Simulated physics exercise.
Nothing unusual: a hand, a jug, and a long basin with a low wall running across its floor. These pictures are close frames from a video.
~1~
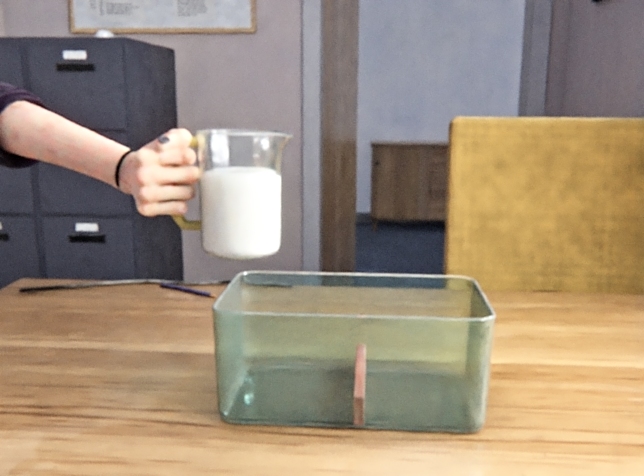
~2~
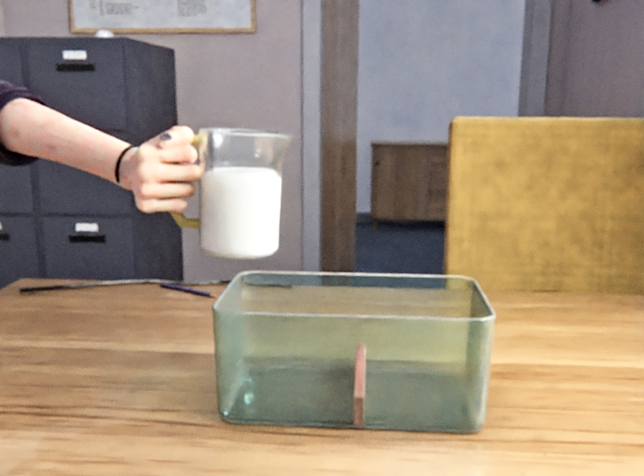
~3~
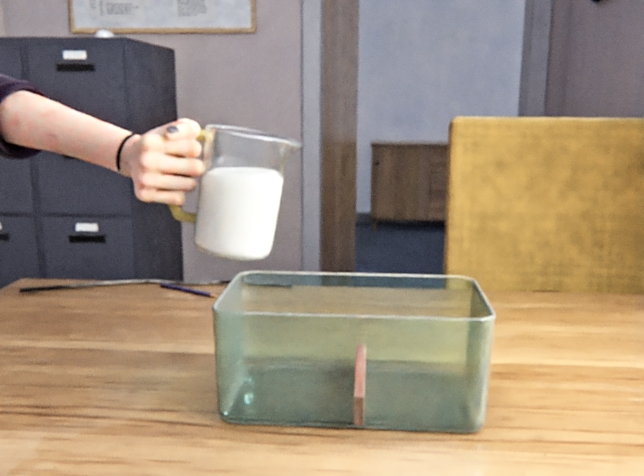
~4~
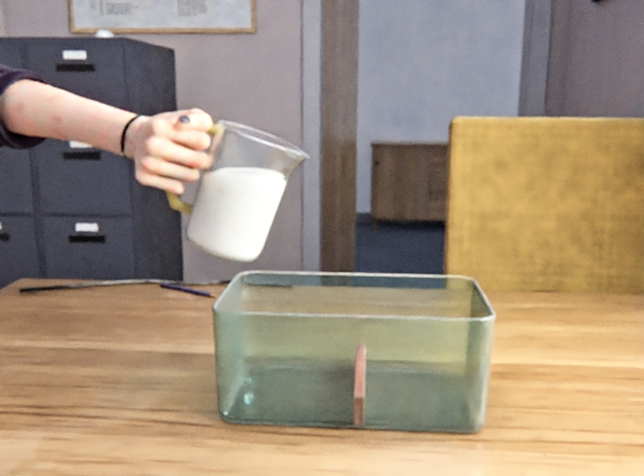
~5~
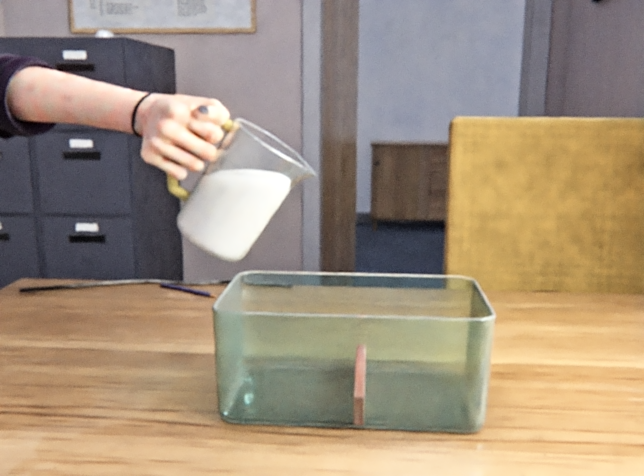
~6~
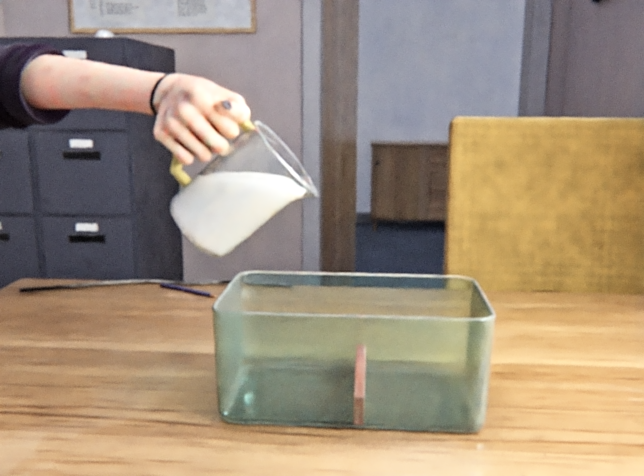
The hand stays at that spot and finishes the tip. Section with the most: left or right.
The largest amount will sit in the left portion.
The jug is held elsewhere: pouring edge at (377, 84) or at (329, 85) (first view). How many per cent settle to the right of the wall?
Estimate, first then second: 60 per cent and 80 per cent.
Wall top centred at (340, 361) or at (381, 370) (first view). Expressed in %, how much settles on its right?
Record: Case 1 near 50 %, case 2 near 10 %.
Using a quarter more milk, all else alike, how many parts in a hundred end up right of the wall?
I'd put it at some 25 %.
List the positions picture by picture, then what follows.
Tilt 0°; pouring edge (293, 134); surface from (204, 171) to (277, 173); the long basin's rim runs from (226, 291) to (483, 298); the wall's top is at (360, 369), in the first picture.
Tilt 2°; pouring edge (295, 136); surface from (205, 172) to (279, 173), in the second picture.
Tilt 9°; pouring edge (301, 144); surface from (206, 172) to (281, 174), in the third picture.
Tilt 19°; pouring edge (309, 156); surface from (206, 177) to (285, 175), in the fourth picture.
Tilt 33°; pouring edge (316, 174); surface from (197, 188) to (292, 179), in the fifth picture.
Tilt 49°; pouring edge (318, 195); surface from (182, 191) to (302, 185), in the sixth picture.
A moment on, the tilt is 112° and 57 per cent is still to pour, 19 is left of the wall and 3 right of it.
Next, the tilt is 121° and 7 per cent is still to pour, 79 is left of the wall and 7 right of it.
Then the tilt is 121° and 0 per cent is still to pour, 84 is left of the wall and 9 right of it.
Later the tilt is 121° and 0 per cent is still to pour, 85 is left of the wall and 10 right of it.
At rest 83 per cent lies left of the wall, 12 right of it and 5 outside.
